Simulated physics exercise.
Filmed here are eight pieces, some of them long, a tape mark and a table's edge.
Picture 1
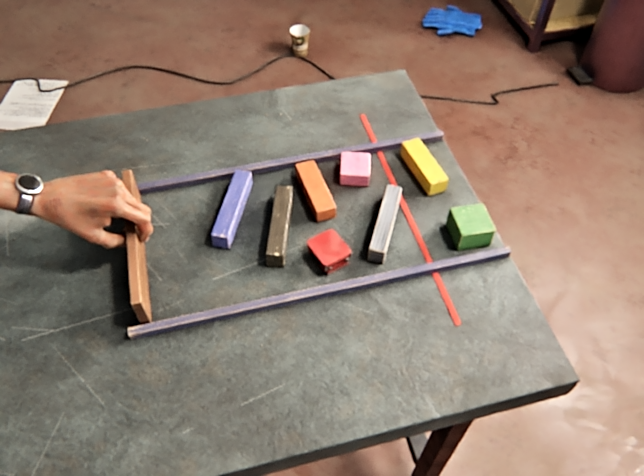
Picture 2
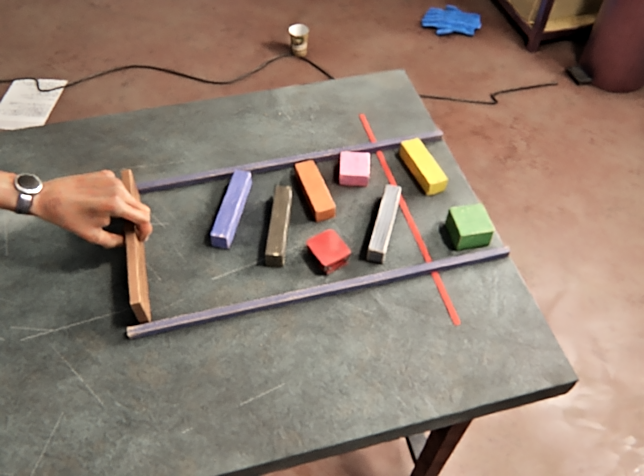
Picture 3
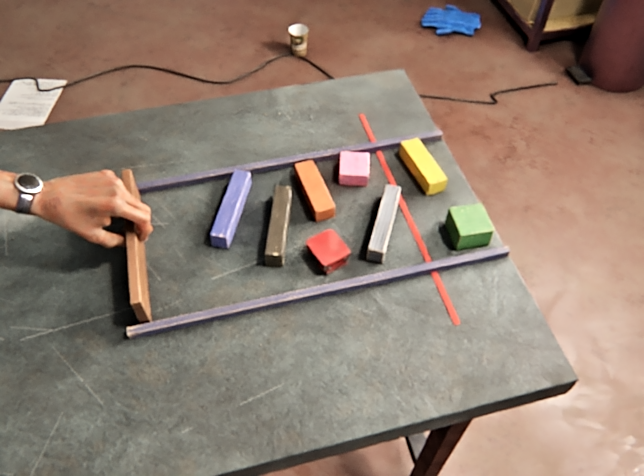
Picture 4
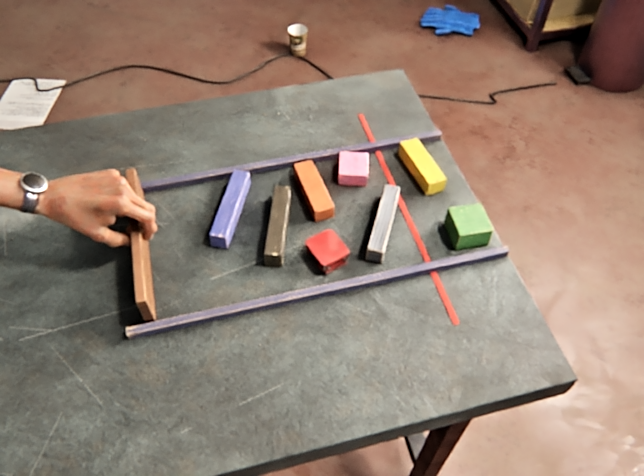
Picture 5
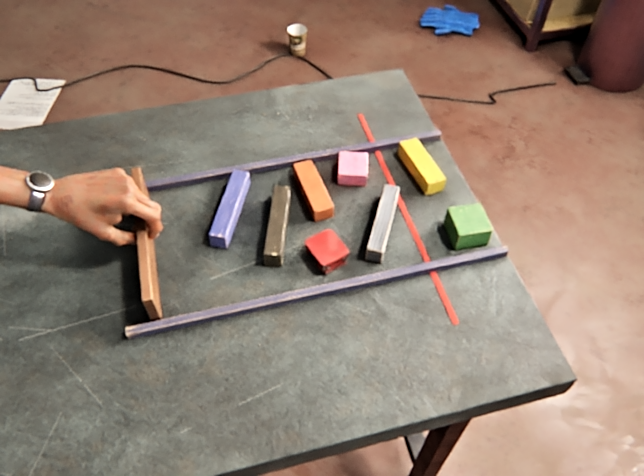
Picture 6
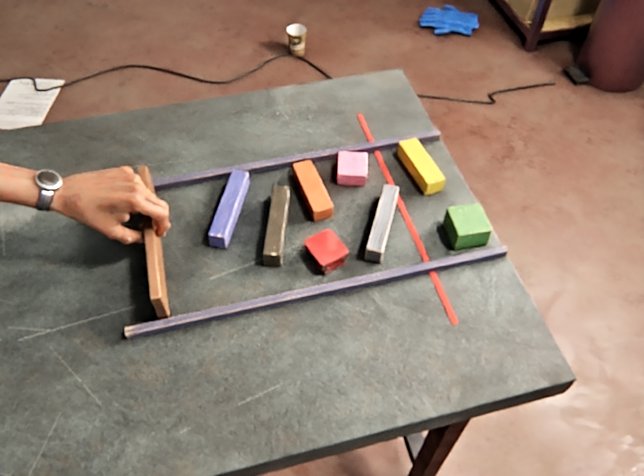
A hand slides a wooden board slightly right toward colored blocks, which stay still.
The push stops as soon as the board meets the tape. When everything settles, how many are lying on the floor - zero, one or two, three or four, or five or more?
When it settles, one or two are on the floor.
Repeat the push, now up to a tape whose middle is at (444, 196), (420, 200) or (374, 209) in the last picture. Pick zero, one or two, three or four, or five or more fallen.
Taken in the order given: At least five, three or four, none.
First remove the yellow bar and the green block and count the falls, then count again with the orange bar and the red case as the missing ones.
0 in the first try, 0 in the second.
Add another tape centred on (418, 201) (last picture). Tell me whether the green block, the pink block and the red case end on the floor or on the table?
The green block falls, the pink block is lost, the red case holds on.
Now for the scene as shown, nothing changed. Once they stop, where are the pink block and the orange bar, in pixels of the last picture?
The pink block stops around (438, 150); the orange bar around (427, 166).
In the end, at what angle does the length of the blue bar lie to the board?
It comes to around 0 degrees.
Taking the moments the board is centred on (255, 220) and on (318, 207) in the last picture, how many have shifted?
Moved so far: 2, then 6.
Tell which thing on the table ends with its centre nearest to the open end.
It's the grey stick that is foremost.
A little later, none off yet; green block at rest near (467, 227); yellow bar at rest near (420, 166); grey stick at rest near (382, 223).
Next, none off yet; green block at rest near (467, 227); yellow bar at rest near (420, 166); grey stick shifted a little near (407, 222).
When it is over, the number that fall off is one or two; down, yellow bar and green block.
